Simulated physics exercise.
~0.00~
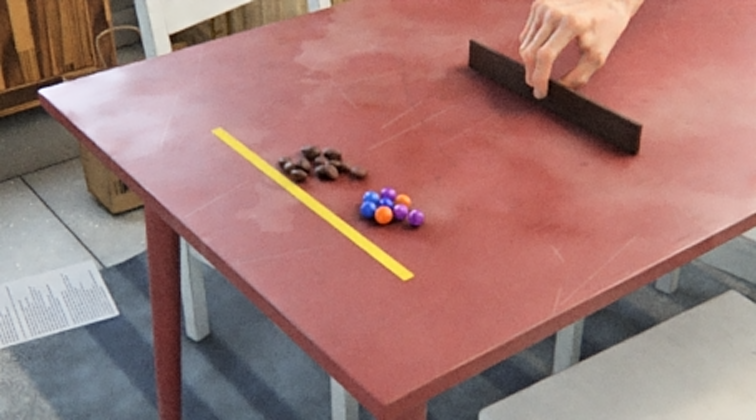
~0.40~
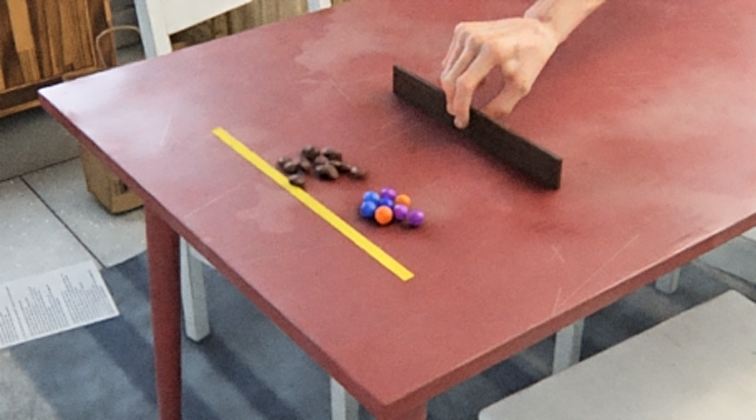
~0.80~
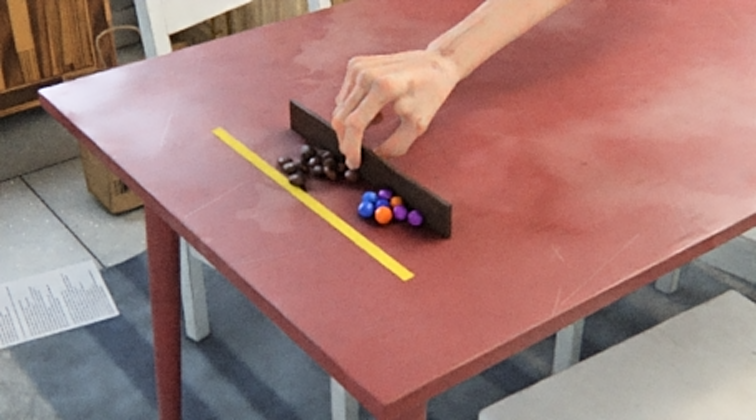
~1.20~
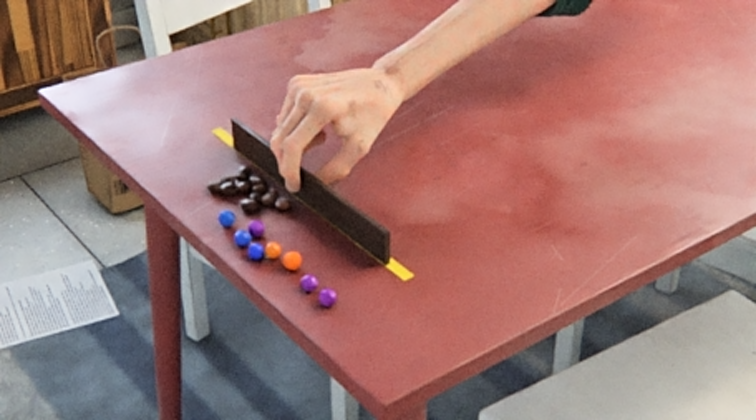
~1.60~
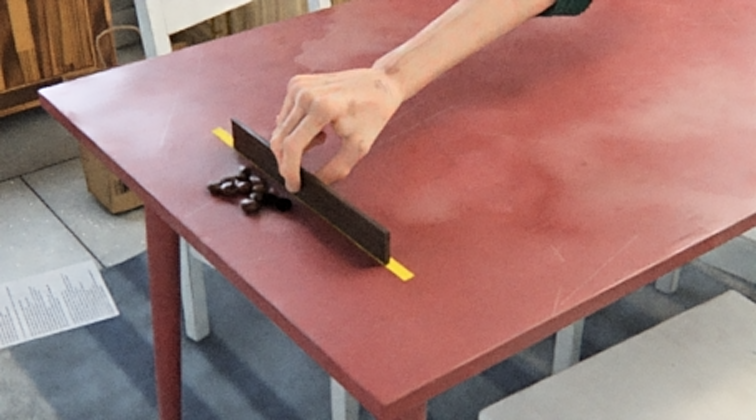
A hand slid a dark strip of wood leftward across a red table, pushing a dark brown pile and some colourful balls past a yellow tape line, where it stopped; the balls rolled on over the table's edge, while the brown pieces stayed on top.
